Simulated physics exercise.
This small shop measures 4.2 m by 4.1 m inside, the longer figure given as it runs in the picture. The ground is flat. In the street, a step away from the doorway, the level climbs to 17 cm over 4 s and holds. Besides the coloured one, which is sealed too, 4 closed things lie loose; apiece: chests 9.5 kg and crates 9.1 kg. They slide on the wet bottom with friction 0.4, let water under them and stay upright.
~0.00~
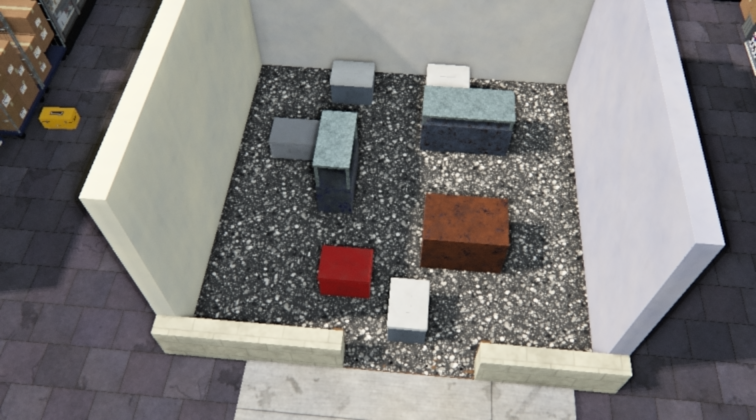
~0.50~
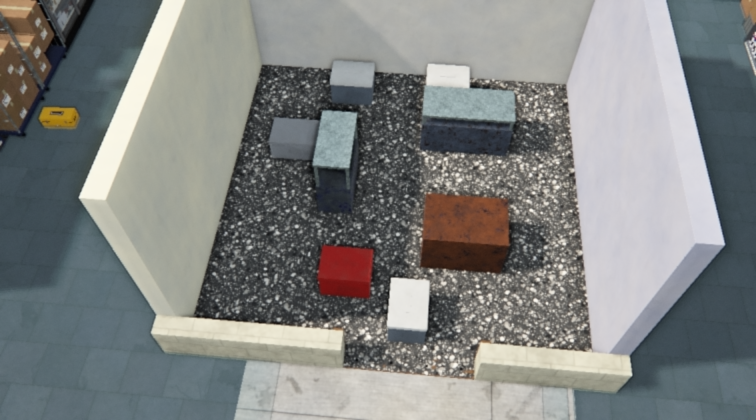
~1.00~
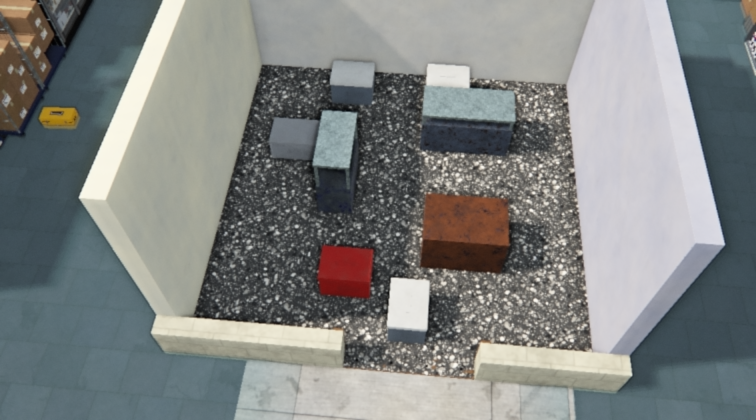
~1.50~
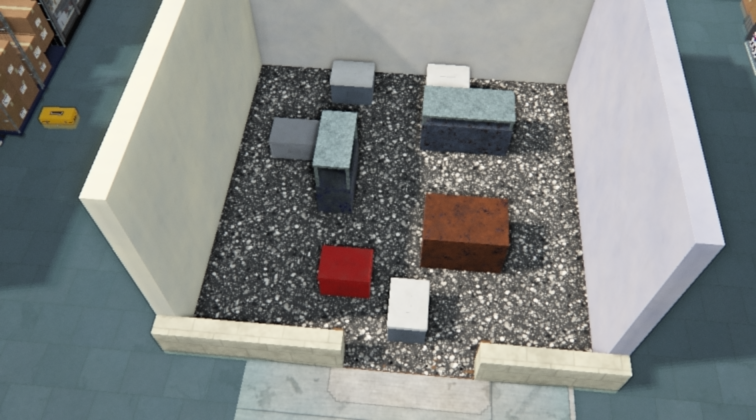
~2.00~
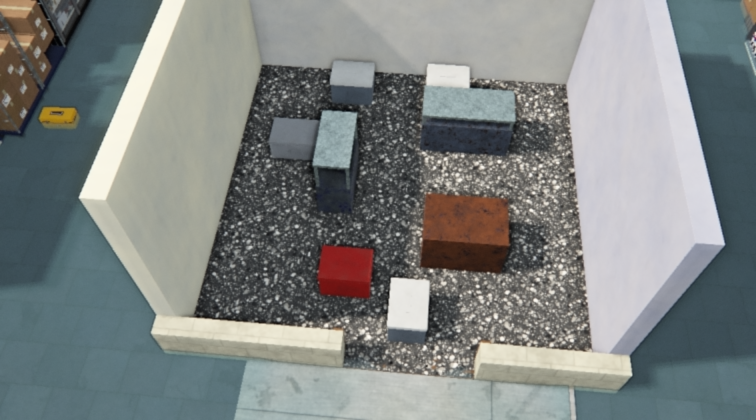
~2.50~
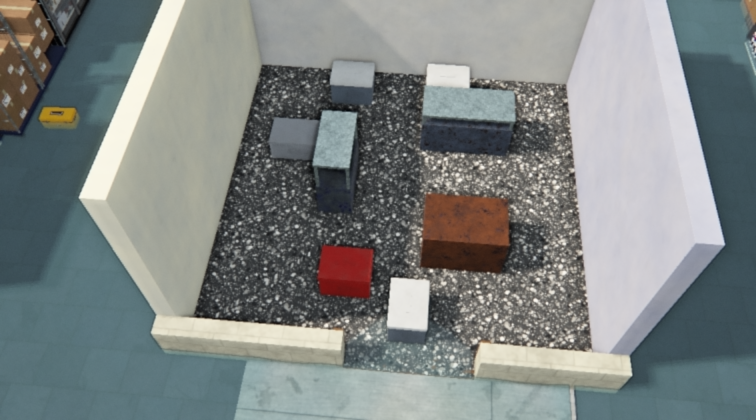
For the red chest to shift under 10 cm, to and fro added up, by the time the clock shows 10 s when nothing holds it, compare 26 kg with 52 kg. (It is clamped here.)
Verdict: Only the larger load is enough.
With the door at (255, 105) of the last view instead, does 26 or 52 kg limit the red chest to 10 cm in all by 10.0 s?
In that case the lower weight is enough.
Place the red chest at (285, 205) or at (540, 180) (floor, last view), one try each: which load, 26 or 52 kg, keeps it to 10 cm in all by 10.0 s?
In that order: The smaller is enough; either load holds.
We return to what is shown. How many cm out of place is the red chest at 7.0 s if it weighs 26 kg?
About 5 cm.
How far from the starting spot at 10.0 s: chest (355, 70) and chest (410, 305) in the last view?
In turn: 20 cm, 50 cm.
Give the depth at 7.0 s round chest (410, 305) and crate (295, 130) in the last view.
About 11 and 0 cm.
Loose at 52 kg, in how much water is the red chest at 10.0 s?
Roughly 7 cm.
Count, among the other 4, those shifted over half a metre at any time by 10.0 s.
0 of them.
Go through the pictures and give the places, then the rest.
The red chest at (346, 263), on the bottom; 0.0 m2 under water; 0 of 5 have shifted, in the first frame.
The red chest at (346, 263), on the bottom; water covers 0.0 m2; 0 of 5 have shifted, in the second frame.
The red chest at (346, 263), on the bottom; water covers 0.0 m2; 0 of 5 have shifted, in the third frame.
The red chest at (346, 263), on the bottom; 0.0 m2 under water; 0 of 5 have shifted, in the fourth frame.
The red chest at (346, 263) rests on the ground; water covers 0.0 m2; 0 of 5 have shifted, in the fifth frame.
The red chest at (346, 263) rests on the ground; water covers 0.3 m2; 0 of 5 have shifted, in the sixth frame.
After 3.5 s the red chest would be 0 cm from its start with 26 kg and 0 cm from its start with 52 kg; 2 cm of water round it then.
After 4.5 s the red chest would be 1 cm from its start with 26 kg and 0 cm from its start with 52 kg; 5 cm of water round it then.
After 7.0 s the red chest would be 5 cm from its start with 26 kg and 0 cm from its start with 52 kg; 6 cm of water round it then.
After 10.0 s the red chest would be 54 cm from its start with 26 kg and 0 cm from its start with 52 kg; 7 cm of water round it then.
